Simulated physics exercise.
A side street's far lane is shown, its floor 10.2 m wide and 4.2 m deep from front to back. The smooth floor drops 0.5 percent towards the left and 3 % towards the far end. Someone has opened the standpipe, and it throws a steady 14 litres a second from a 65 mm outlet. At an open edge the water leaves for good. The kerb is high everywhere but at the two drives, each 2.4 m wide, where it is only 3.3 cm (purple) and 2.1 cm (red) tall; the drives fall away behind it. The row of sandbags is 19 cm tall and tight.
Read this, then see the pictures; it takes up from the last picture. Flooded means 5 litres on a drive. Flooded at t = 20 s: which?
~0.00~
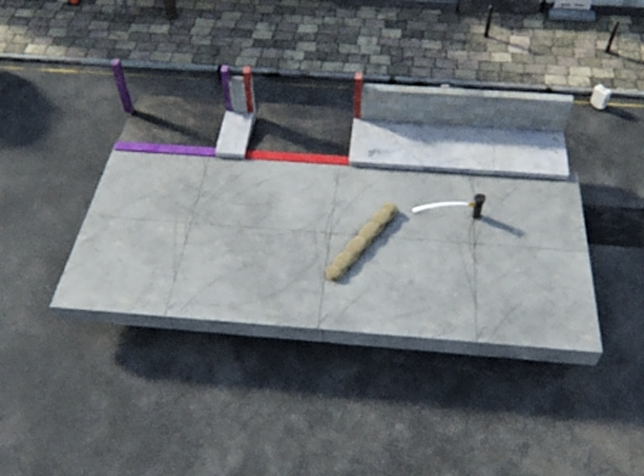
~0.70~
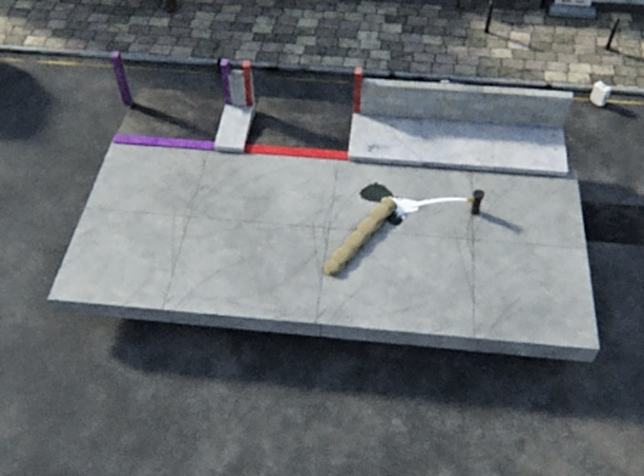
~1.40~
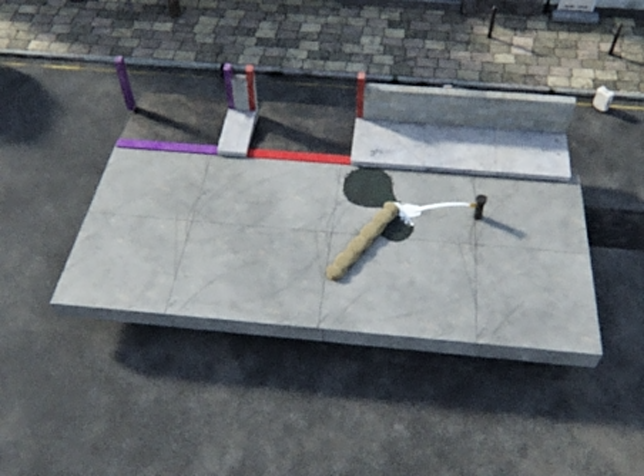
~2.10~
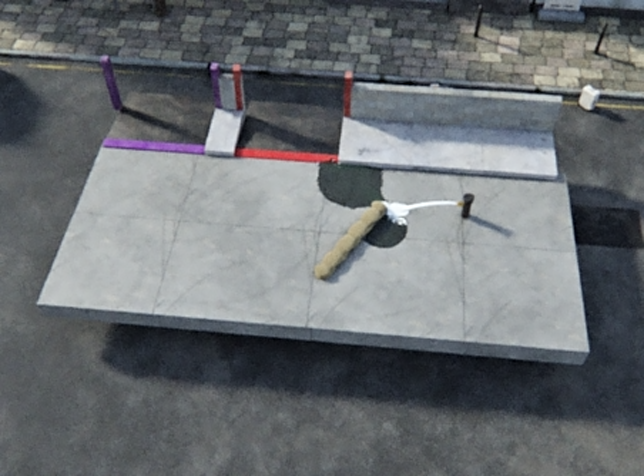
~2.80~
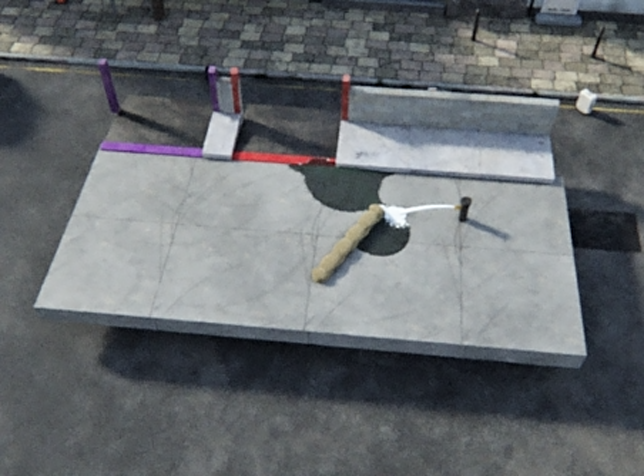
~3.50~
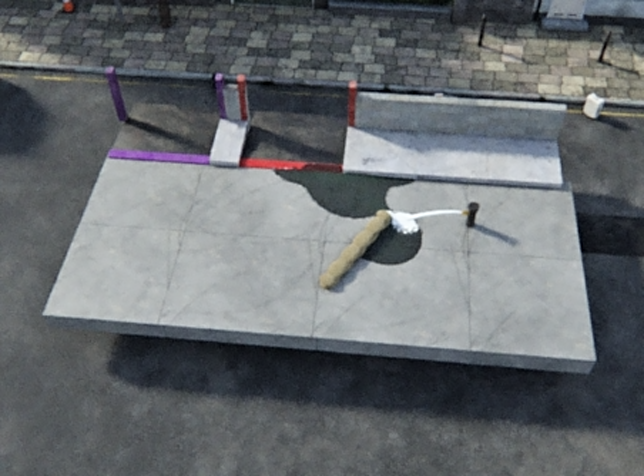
In the end the purple drive lags behind the figure, the red drive outstrips the figure.
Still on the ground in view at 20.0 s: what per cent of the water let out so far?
Roughly 70 per cent.
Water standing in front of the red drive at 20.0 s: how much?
3.5 cm.
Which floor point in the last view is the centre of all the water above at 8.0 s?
Near (331, 193).
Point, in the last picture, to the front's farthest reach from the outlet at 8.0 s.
Tip position: Roughly (170, 163), last view.
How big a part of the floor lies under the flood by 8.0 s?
Something near 15 per cent.
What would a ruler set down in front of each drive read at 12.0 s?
Purple 2.5 cm, red 3.0 cm.
After 5.0 s water covers 10 % of the floor and is deepest (9 cm) near (394, 220); purple drive not reached, red drive 2.6 cm at the lowered kerb, 2 L in.
After 8.0 s water covers 15 % of the floor and is deepest (9 cm) near (394, 220); purple drive not reached, red drive 3.1 cm at the lowered kerb, 8 L in.
After 12.0 s water covers 20 % of the floor and is deepest (9 cm) near (394, 220); purple drive 2.4 cm at the lowered kerb, 0 L in, red drive 3.2 cm at the lowered kerb, 20 L in.
After 16.0 s water covers 25 % of the floor and is deepest (9 cm) near (394, 220); purple drive 2.8 cm at the lowered kerb, 0 L in, red drive 3.3 cm at the lowered kerb, 34 L in.
After 20.0 s water covers 25 % of the floor and is deepest (9 cm) near (394, 220); purple drive 3 cm at the lowered kerb, 0 L in, red drive 3.3 cm at the lowered kerb, 49 L in.
